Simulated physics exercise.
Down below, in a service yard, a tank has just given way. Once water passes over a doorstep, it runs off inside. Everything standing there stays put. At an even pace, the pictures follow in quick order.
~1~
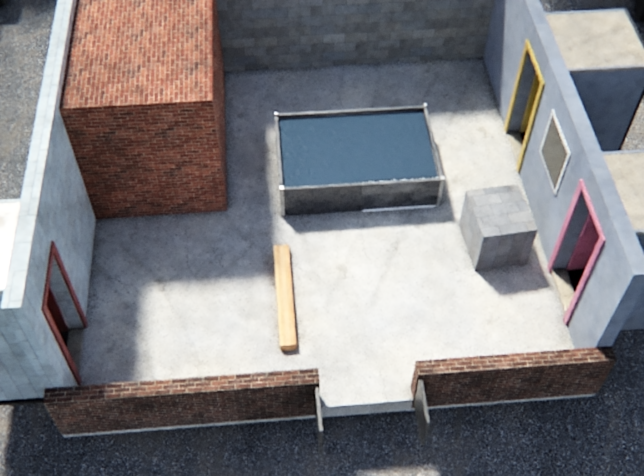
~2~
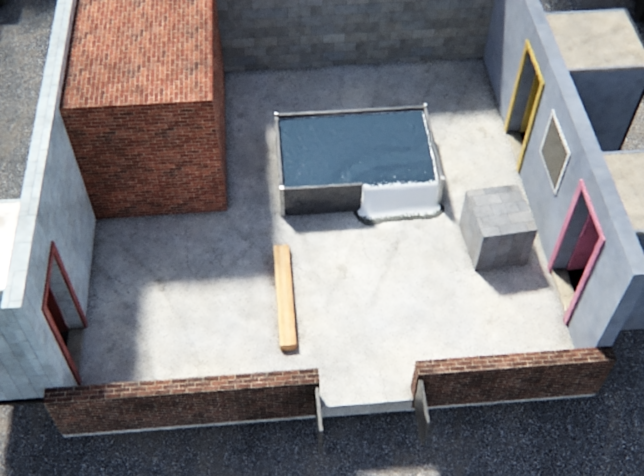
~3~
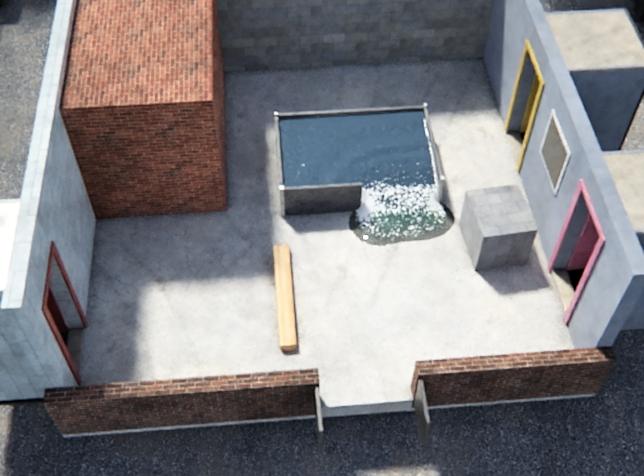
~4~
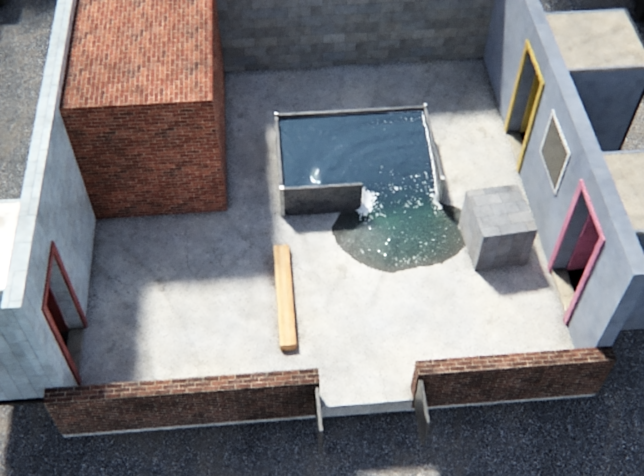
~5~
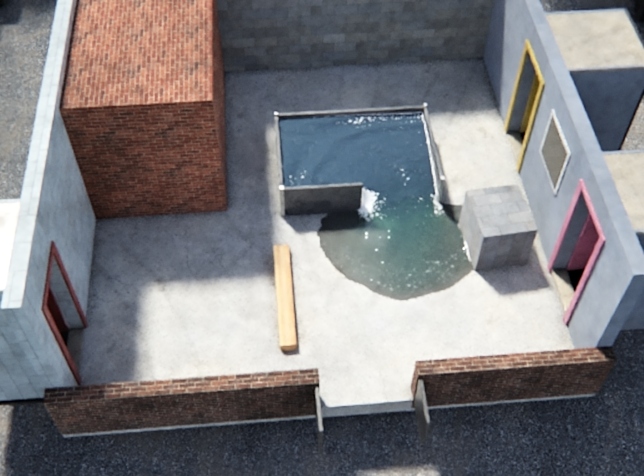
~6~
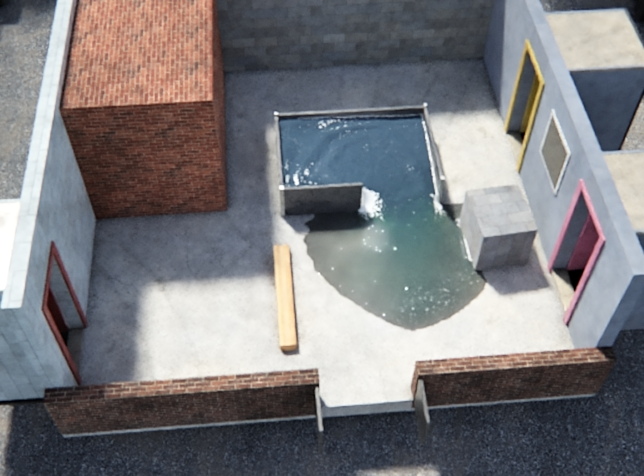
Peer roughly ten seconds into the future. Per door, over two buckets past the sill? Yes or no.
Pink door no, yellow door no, red door yes.
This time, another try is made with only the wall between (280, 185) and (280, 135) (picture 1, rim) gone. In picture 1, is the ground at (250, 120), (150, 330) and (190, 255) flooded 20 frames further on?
The first spot is swamped, the second swamped, the third swamped.
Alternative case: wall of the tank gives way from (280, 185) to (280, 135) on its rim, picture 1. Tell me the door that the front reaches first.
First to be reached: The red door.
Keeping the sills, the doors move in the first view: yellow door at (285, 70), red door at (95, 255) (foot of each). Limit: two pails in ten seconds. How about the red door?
One by one: The red door lets less in.
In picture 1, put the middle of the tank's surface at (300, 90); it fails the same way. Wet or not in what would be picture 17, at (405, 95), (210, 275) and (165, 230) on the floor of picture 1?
Result: Spared; inundated; spared.
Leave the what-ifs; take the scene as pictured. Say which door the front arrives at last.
The door marked red.
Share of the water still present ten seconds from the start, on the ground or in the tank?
My reading is around 64 percent.
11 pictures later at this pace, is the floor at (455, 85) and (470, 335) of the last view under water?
Same order as asked: Dry as before, drenched.
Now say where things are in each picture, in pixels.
The first picture shows still water in the tank at (356, 149).
In the second picture, the front is at (438, 210), out from the gap at (399, 199).
In the third picture, water pours out at (399, 199) and has run to (368, 239).
In the fourth picture, the front is at (383, 267), out from the gap at (399, 200).
In the fifth picture, water pours out at (399, 200) and has run to (399, 296).
In the sixth picture, water pours out at (399, 200) and has run to (407, 324).
A moment on, water covers 25 % of the floor; the pink door not reached, the yellow door not reached, the red door not reached.
Next, water covers 30 % of the floor; the pink door not reached, the yellow door not reached, the red door not reached.
Then, water covers 35 % of the floor; the pink door wet at the sill, nothing in, the yellow door wet at the sill, nothing in, the red door not reached.
Later, water covers 55 % of the floor; the pink door under two buckets in, the yellow door wet at the sill, nothing in, the red door under two buckets in.
In the end, water covers 80 % of the floor; the pink door under two buckets in, the yellow door wet at the sill, nothing in, the red door far over two buckets in.
